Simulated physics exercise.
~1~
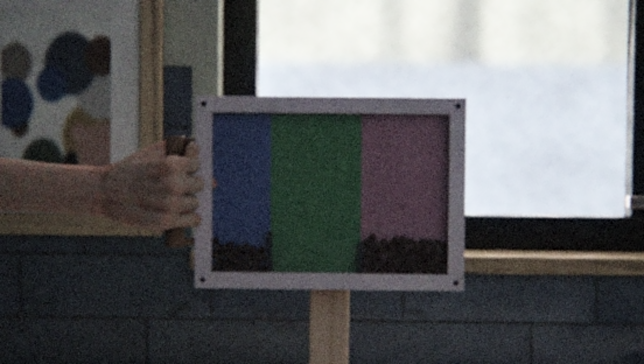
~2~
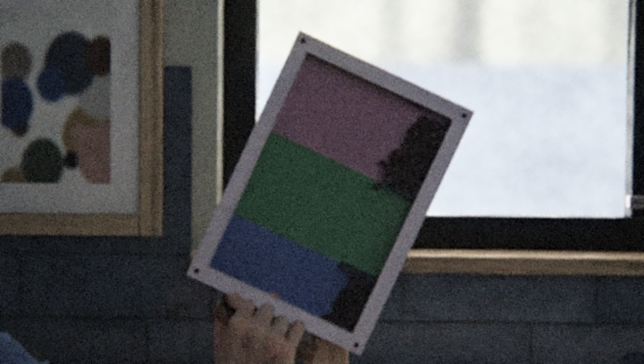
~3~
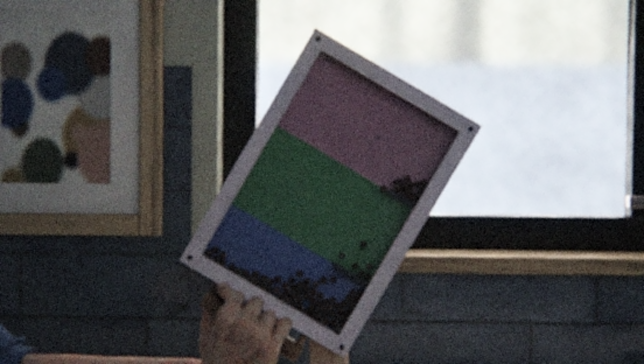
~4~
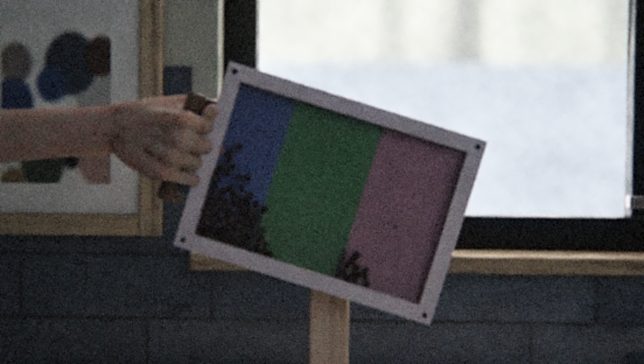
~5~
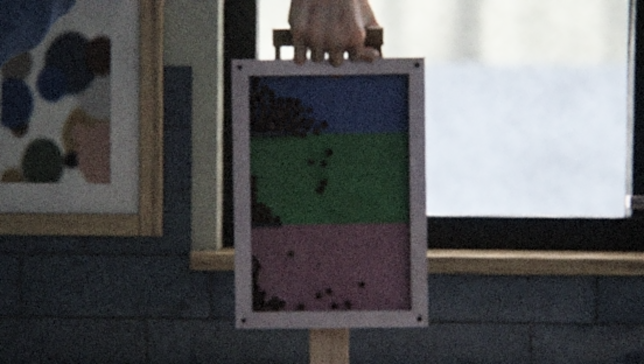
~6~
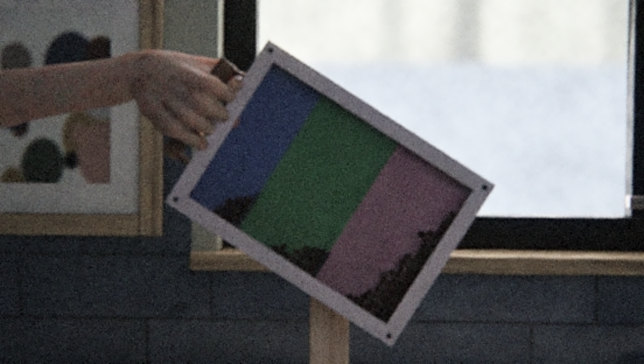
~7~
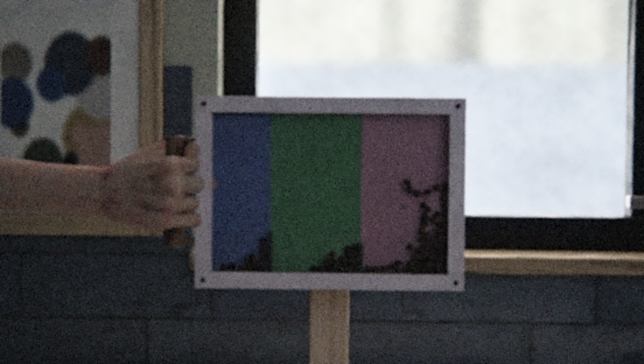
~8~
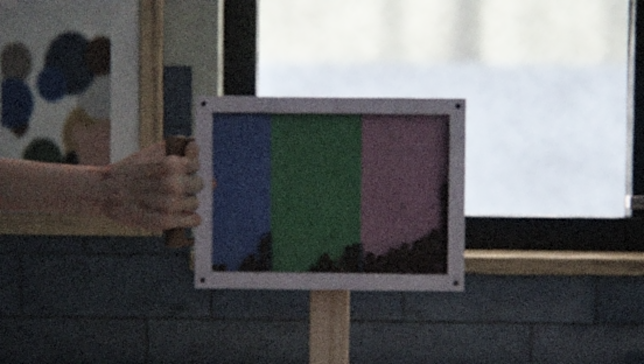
A hand turned a framed panel of blue, green and pink strips anticlockwise onto its side, swung it back past level until it stood upright the other way, then returned it to level, leaving the dark pills heaped mostly along the pink strip's bottom.
